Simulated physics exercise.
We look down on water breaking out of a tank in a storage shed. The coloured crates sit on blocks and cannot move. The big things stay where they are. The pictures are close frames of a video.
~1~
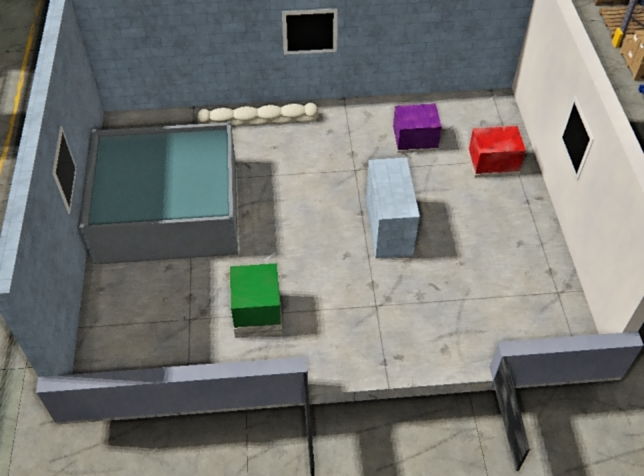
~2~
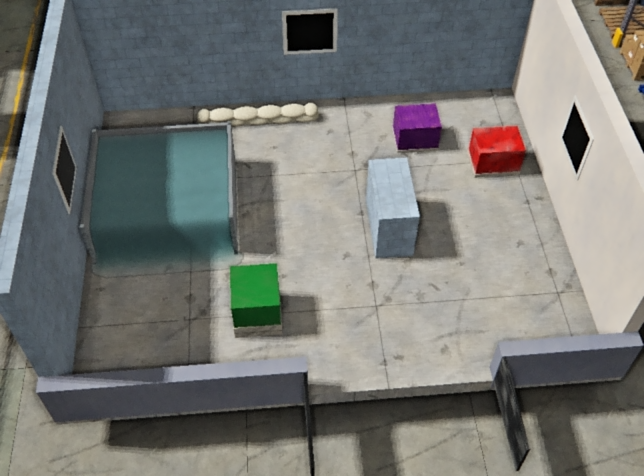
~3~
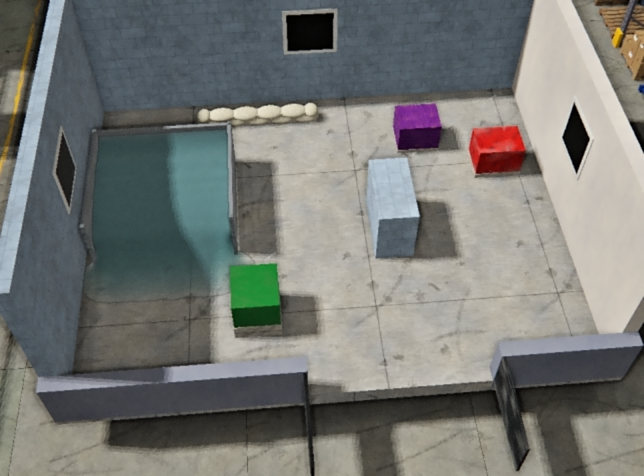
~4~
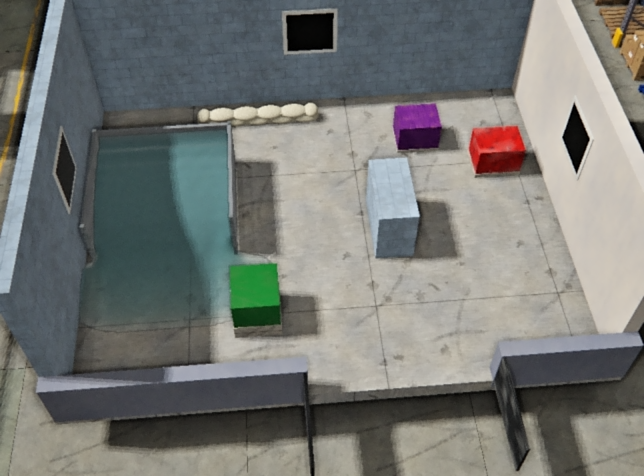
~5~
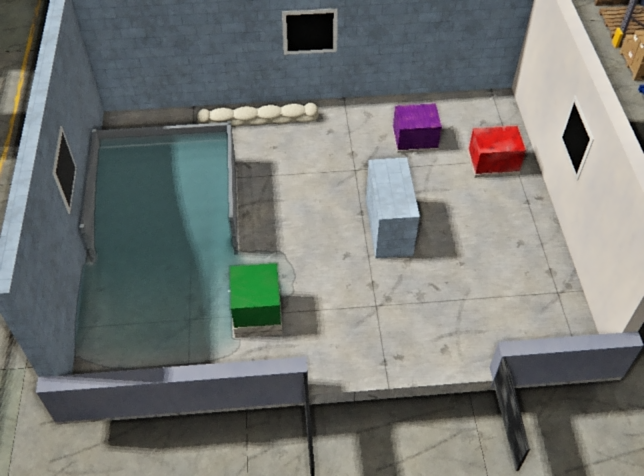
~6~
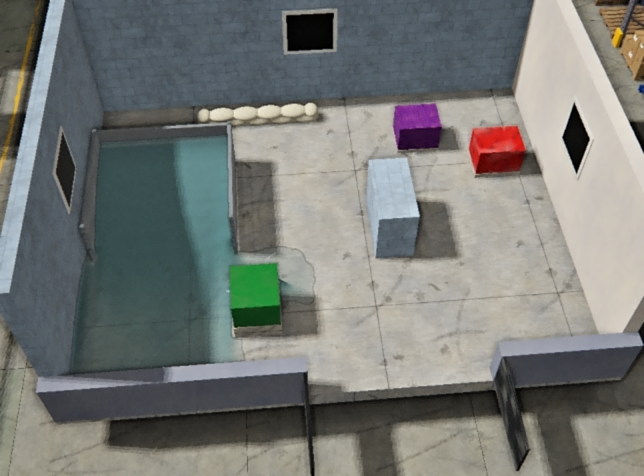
Water pouring out of an open-fronted tank at left, spreading across the concrete floor toward the viewer and around a green block.
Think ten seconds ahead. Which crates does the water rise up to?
The green crate is soaked; the purple crate is soaked; the red crate is soaked.
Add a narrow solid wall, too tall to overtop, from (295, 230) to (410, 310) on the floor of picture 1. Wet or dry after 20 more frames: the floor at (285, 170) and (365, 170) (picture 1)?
One after the other: Clear, not flooded.
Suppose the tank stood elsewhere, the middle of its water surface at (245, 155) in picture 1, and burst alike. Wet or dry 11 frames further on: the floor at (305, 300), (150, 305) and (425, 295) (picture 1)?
In that order: Flooded, awash, flooded.
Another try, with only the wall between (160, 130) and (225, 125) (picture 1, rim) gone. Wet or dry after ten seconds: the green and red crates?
Then: Green crate is spared; red crate is topped.
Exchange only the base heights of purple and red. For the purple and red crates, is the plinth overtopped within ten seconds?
The purple crate ends up wet, the red crate is topped.
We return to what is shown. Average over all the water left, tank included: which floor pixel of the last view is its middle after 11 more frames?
Close to (181, 300).
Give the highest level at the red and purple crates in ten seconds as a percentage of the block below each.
About 180 and 210 per cent.
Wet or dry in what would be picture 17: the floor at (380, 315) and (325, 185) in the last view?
In that order: Under water, dry.
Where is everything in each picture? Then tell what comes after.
Still water in the tank at (161, 176), in the first picture.
Water pours out at (164, 246) and has run to (240, 255), in the second picture.
The front is at a hidden place, out from the gap at (164, 247), in the third picture.
The front is at a hidden place, out from the gap at (164, 248), in the fourth picture.
The front is at (289, 289), out from the gap at (164, 249), in the fifth picture.
The front is at a hidden place, out from the gap at (165, 249), in the sixth picture.
A moment on, water covers 25 % of the floor; the green crate water round its plinth, the purple crate not reached, the red crate not reached.
Next, water covers 40 % of the floor; the green crate water round its plinth, the purple crate not reached, the red crate not reached.
Then, water covers 60 % of the floor; the green crate water round its plinth, the purple crate not reached, the red crate not reached.
Later, water covers 85 % of the floor; the green crate water round its plinth, the purple crate water round its plinth, the red crate water round its plinth.
In the end, water covers 95 % of the floor; the green crate was topped, the purple crate was topped, the red crate was topped.
